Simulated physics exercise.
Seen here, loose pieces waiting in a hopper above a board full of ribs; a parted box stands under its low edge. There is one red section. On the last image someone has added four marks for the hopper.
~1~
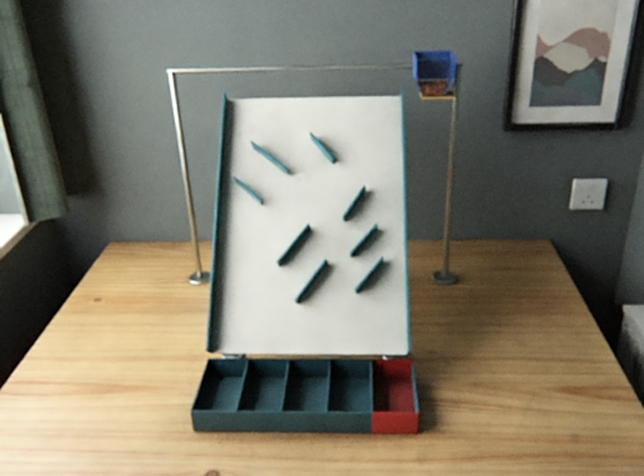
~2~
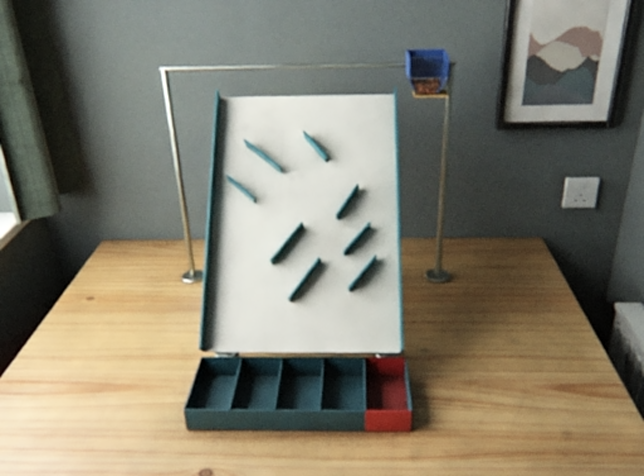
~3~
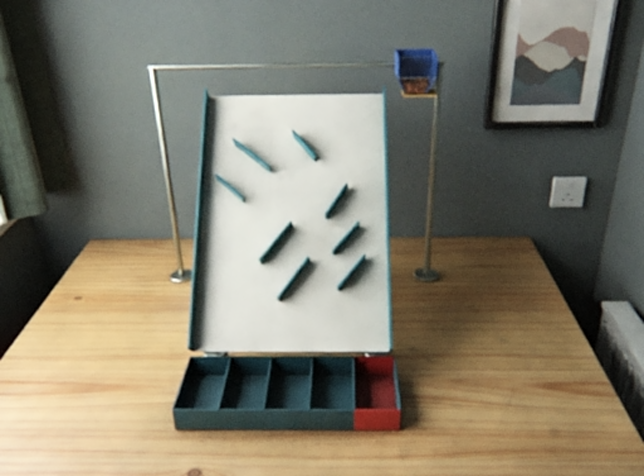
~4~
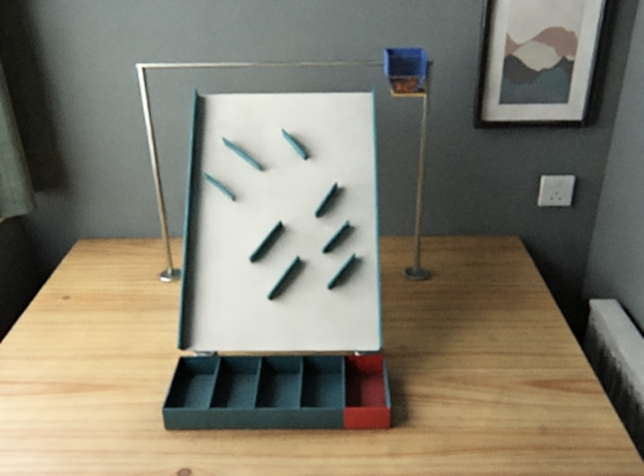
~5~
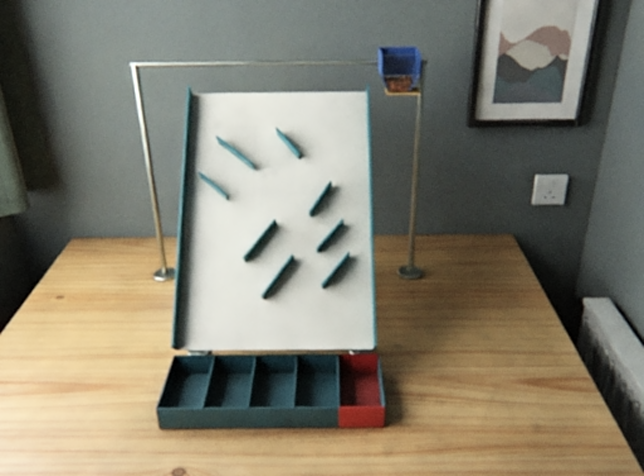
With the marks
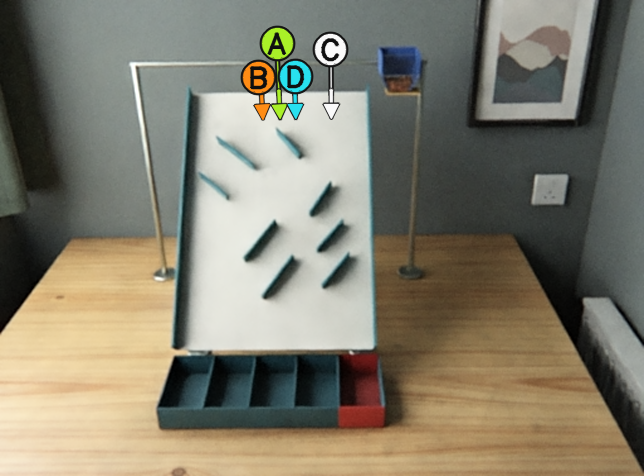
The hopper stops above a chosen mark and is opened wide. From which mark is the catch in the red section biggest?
The answer is mark C.
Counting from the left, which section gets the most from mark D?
The second.
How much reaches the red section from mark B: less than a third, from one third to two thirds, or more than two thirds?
It is less than a third.
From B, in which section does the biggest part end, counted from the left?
It is the first one.
On the marked copy, mark A meets the board at (279, 113); mark B meets the board at (262, 114); mark C meets the board at (331, 113); mark D meets the board at (295, 113).
If A is chosen, a stray few in the red section, nearly all in other sections.
If B is chosen, a stray few in the red section, nearly all in other sections.
If C is chosen, about a third in the red section, about two thirds in other sections, a stray few outside the box.
If D is chosen, a small part in the red section, nearly all in other sections.
